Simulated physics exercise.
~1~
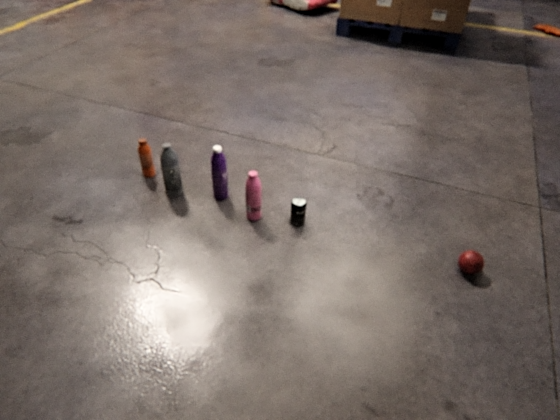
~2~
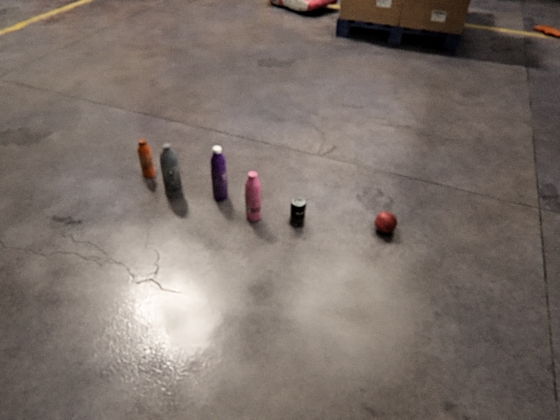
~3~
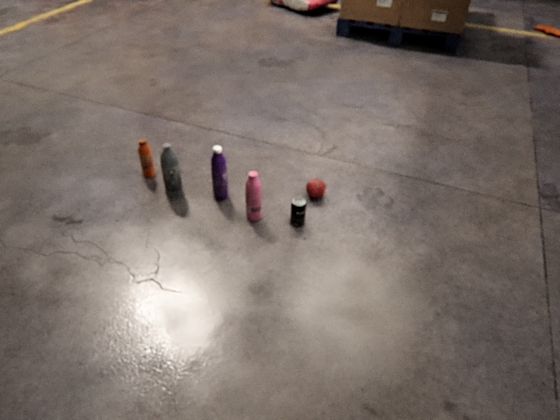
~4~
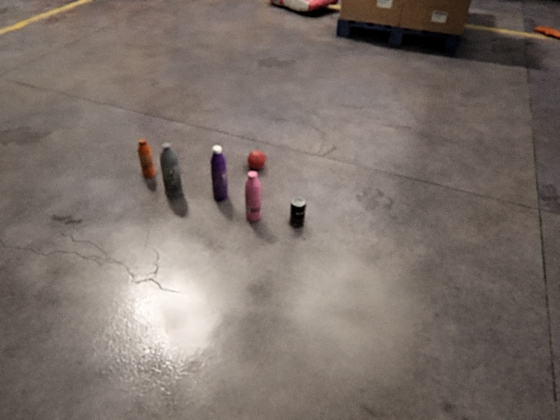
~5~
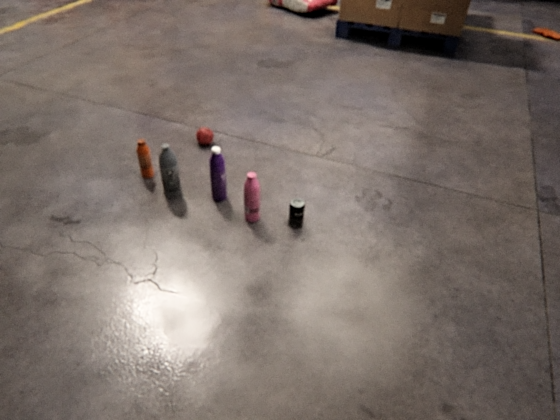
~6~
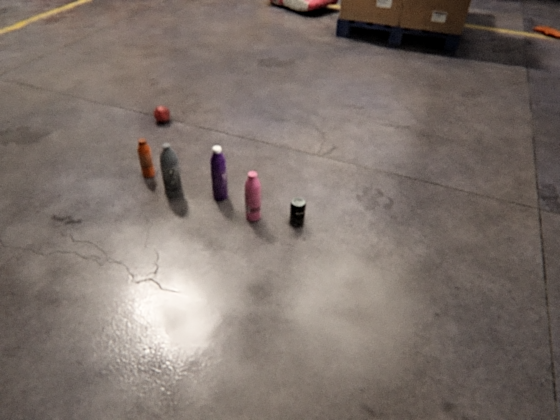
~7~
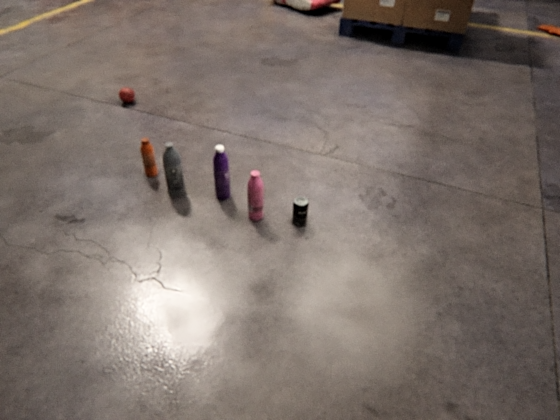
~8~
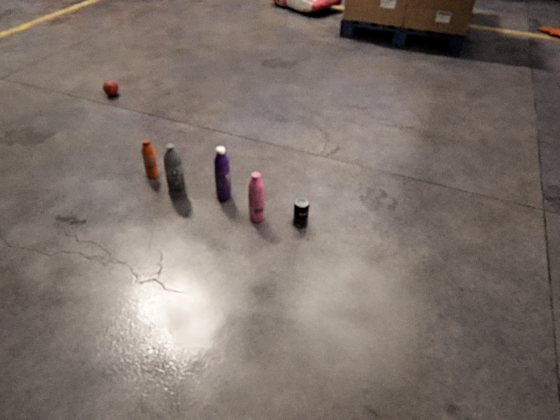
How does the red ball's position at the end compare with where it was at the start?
At the start the red ball is on the right side of the floor, to the right of the black can. By the end it is at the upper left, beyond the orange bottle.
